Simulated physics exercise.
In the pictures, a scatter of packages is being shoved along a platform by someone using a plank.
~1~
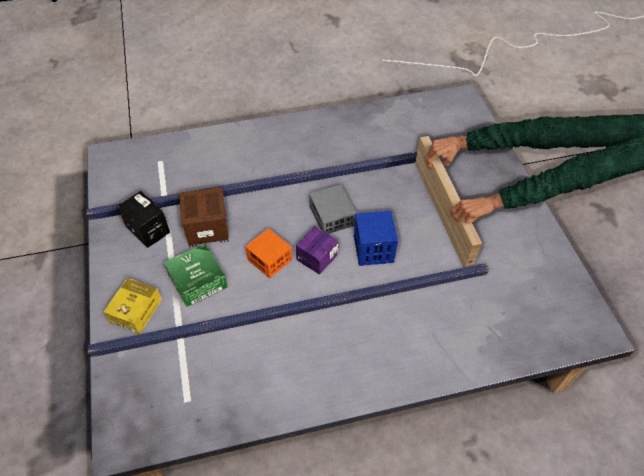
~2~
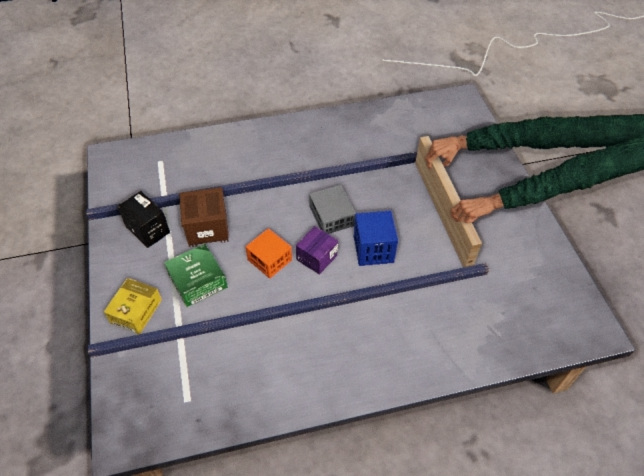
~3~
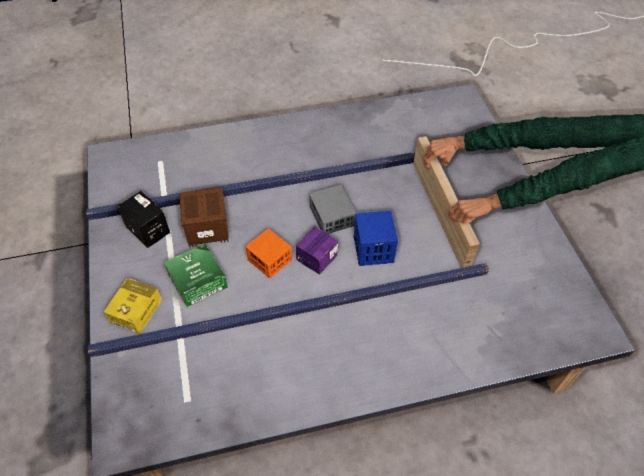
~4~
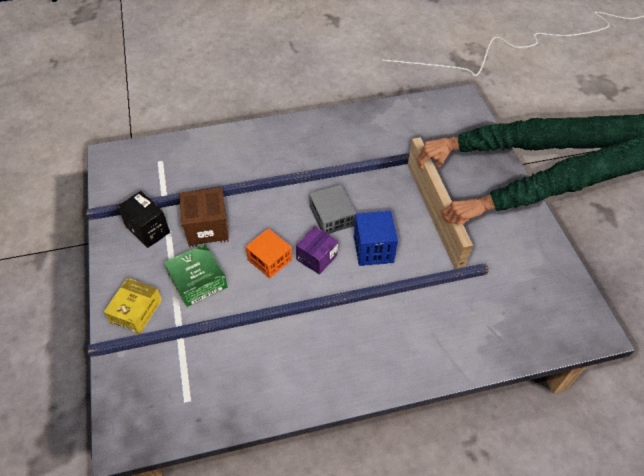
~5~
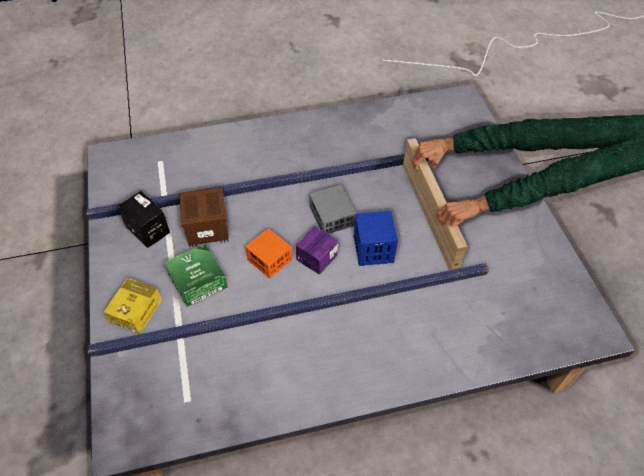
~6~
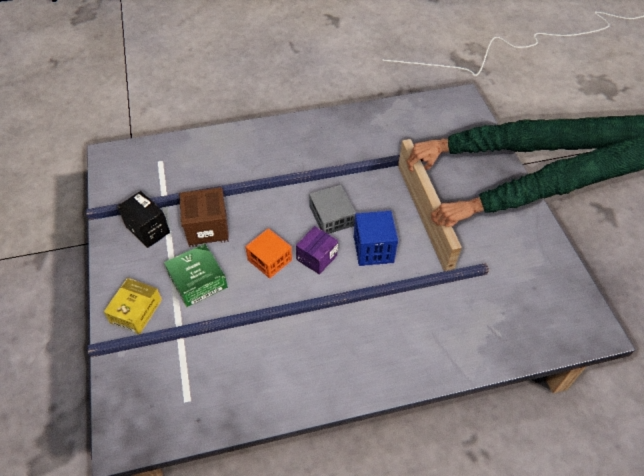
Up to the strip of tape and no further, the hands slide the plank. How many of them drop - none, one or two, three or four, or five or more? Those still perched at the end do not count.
I foresee three or four drops here.
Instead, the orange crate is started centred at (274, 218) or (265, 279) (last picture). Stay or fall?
Lab note: Orange crate, try one rests in place; try two rests in place.
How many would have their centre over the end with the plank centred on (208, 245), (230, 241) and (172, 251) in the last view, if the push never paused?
The counts: 1, 0 and 3.
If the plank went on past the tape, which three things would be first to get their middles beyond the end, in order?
You'd see the yellow box first, then the black parcel, then the green box.
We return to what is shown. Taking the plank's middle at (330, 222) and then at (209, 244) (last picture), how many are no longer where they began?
First 4, after that 8.
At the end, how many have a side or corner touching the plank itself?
That makes 2.
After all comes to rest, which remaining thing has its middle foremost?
The foremost one is the brown tote.
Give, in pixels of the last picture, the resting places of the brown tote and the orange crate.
The brown tote comes to rest close to (107, 233), while the orange crate rests close to (117, 267).
Early on, none off yet; yellow box at rest near (134, 306); black parcel at rest near (144, 220); green box at rest near (196, 275).
Finally, the number that fall off is three or four; lost, green box, black parcel and yellow box.
